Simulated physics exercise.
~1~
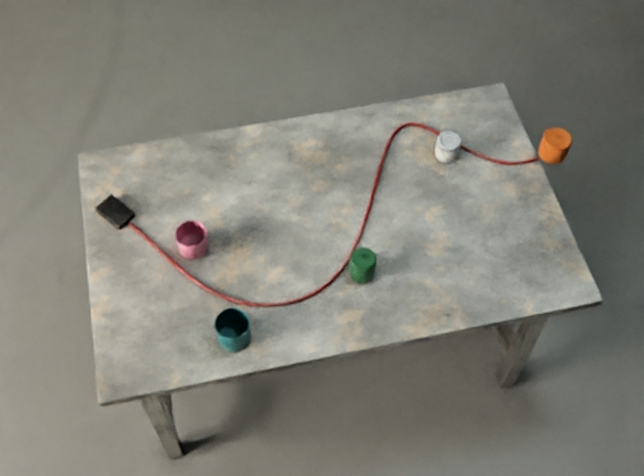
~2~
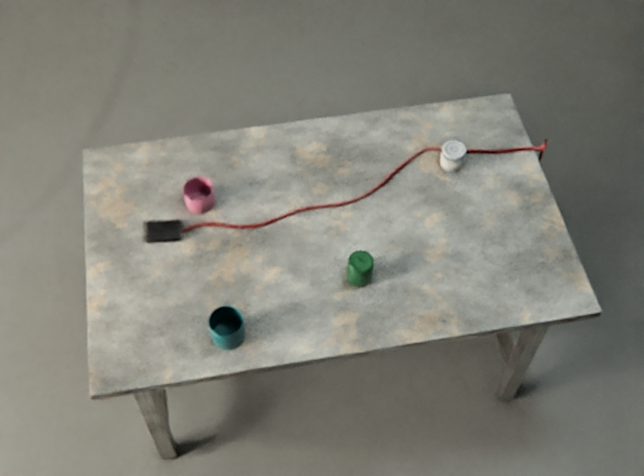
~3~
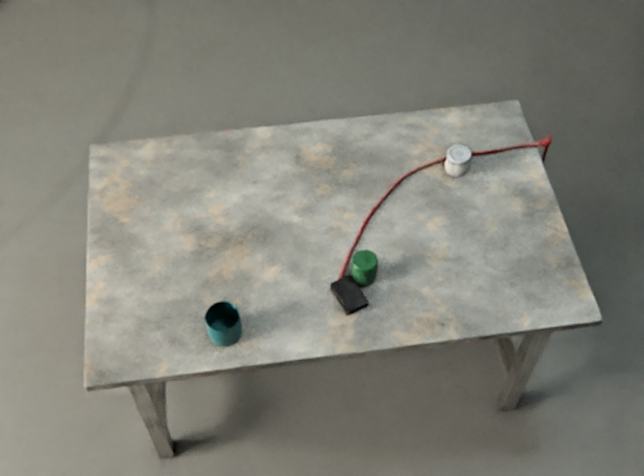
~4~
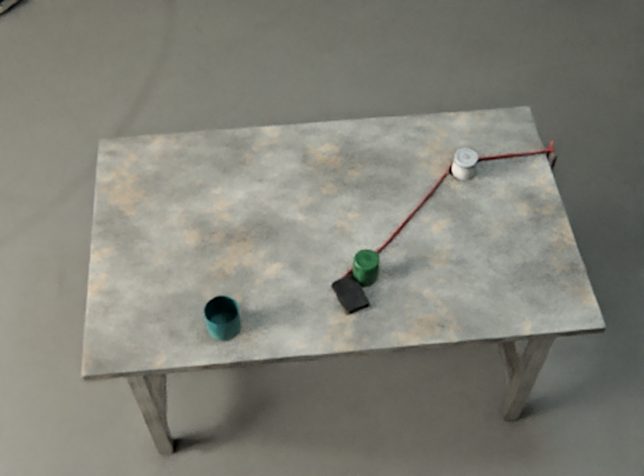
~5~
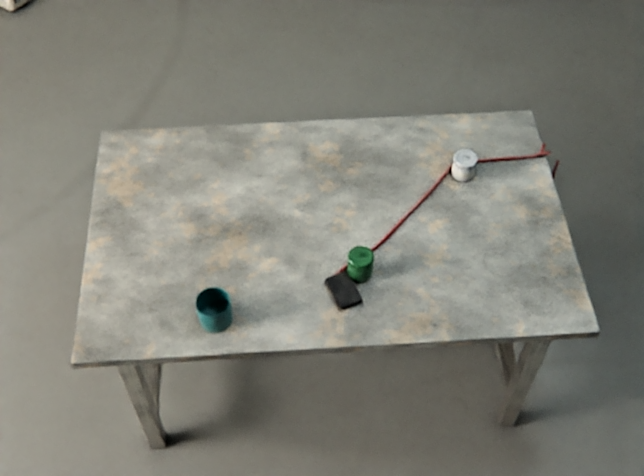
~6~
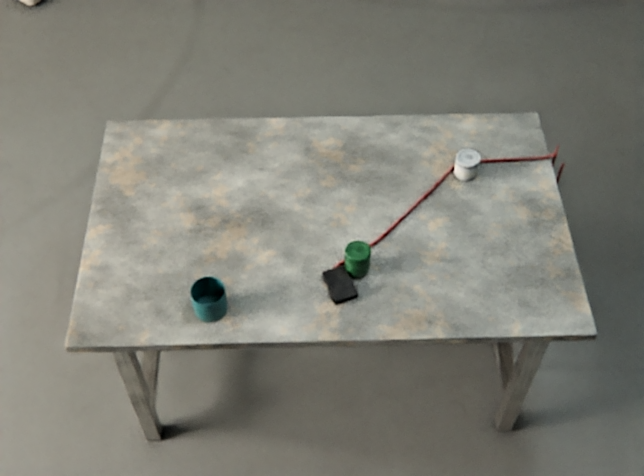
An orange cylinder hangs at the right edge of a mottled grey table, seen from above as the view drifts slightly sideways, tied by a thin red cable to a black block at the far left. A pink cup and a teal cup stand on the left, a green tub near the middle and a white tin at upper right. The orange piece drops out of sight, and the cable straightens, dragging the block rightward while the pink cup shifts up, then disappears from the table. The block swings down beside the green tub and stops there, the cable taut past tub and tin.
